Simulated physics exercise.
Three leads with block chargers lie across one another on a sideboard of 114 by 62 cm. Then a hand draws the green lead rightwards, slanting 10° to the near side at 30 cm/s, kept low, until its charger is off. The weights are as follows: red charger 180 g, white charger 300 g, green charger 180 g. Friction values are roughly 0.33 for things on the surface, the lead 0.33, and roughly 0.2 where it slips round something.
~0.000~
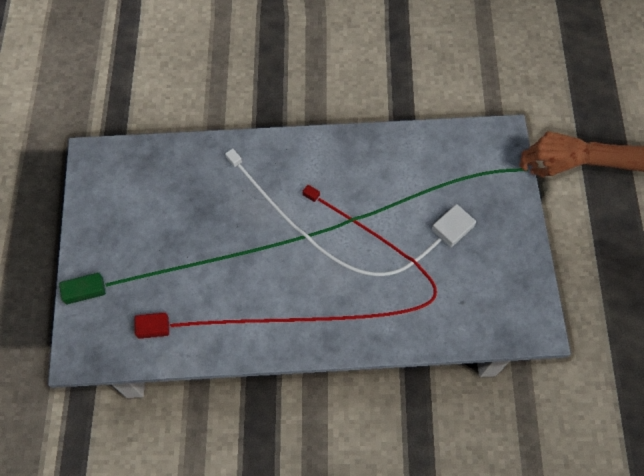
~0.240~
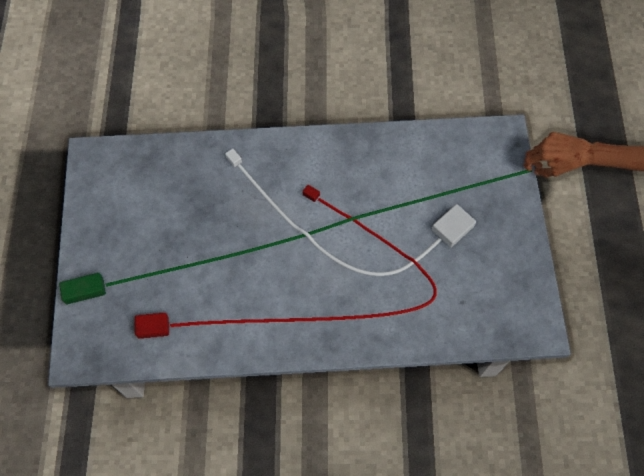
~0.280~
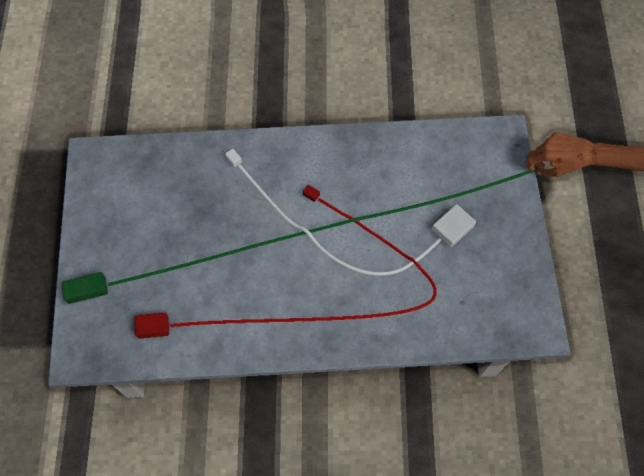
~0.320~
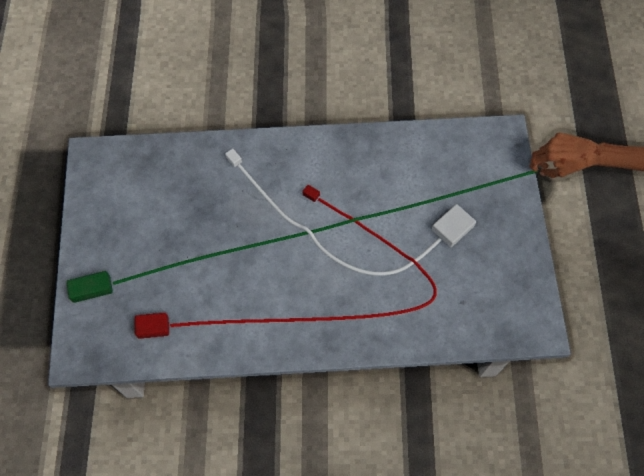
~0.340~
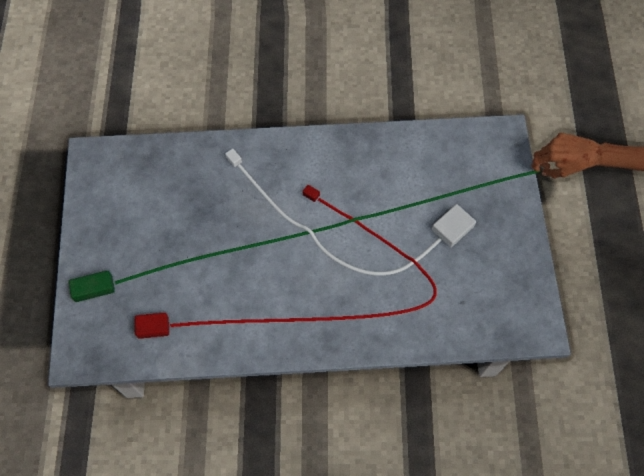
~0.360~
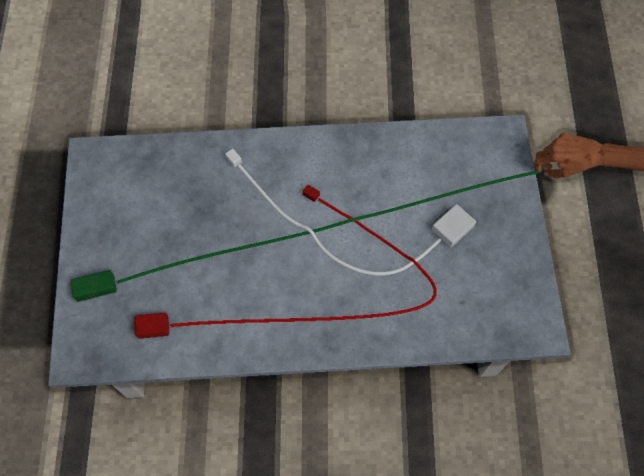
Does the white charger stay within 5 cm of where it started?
I'd say it gets dislodged.
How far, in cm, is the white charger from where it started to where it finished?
White charger 10 cm.
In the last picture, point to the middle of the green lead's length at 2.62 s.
Halfway point, last view: Approx. (605, 207).
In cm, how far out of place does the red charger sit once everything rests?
About: Red charger 15 cm.
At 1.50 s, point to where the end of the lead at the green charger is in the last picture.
In the last view it is close to (256, 250).
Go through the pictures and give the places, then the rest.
In the first picture, white charger (455, 223); crossings (307, 236) white over green, (353, 220) green over red, (413, 262) red over white; green lead runs through (409, 198) (330, 229) (244, 253) (155, 273); grip (527, 170).
In the second picture, green lead runs through (330, 227) (155, 273); grip (532, 170).
In the third picture, green charger (83, 285); green lead runs through (332, 226) (157, 273); grip (534, 170).
In the fourth picture, green charger (88, 284); green lead runs through (336, 225) (161, 269); grip (537, 171).
In the fifth picture, green charger (90, 284); green lead runs through (338, 225) (163, 268); grip (539, 171).
In the sixth picture, white charger (455, 223); green lead runs through (422, 201) (339, 224) (253, 245) (165, 267); grip (541, 171).
At 1.5 s, the green lead's tail end at (256, 250); green charger 35 cm off its start.
At 2.6 s, the green lead's tail end at (394, 218); green charger 68 cm off its start, white plug 1 cm off its start, red plug 1 cm off its start.
At 3.7 s, the green lead's tail end at (531, 210); white charger 5 cm off its start at (477, 228), green charger 101 cm off its start at (514, 197), white plug 35 cm off its start at (371, 197).
At 4.9 s, the green lead has left the top; white charger 12 cm off its start, green charger over the edge, white plug over the edge.
At 5.4 s, the green lead has left the top; white charger 12 cm off its start at (505, 233), green charger over the edge, white plug over the edge, red plug 27 cm off its start at (425, 199).
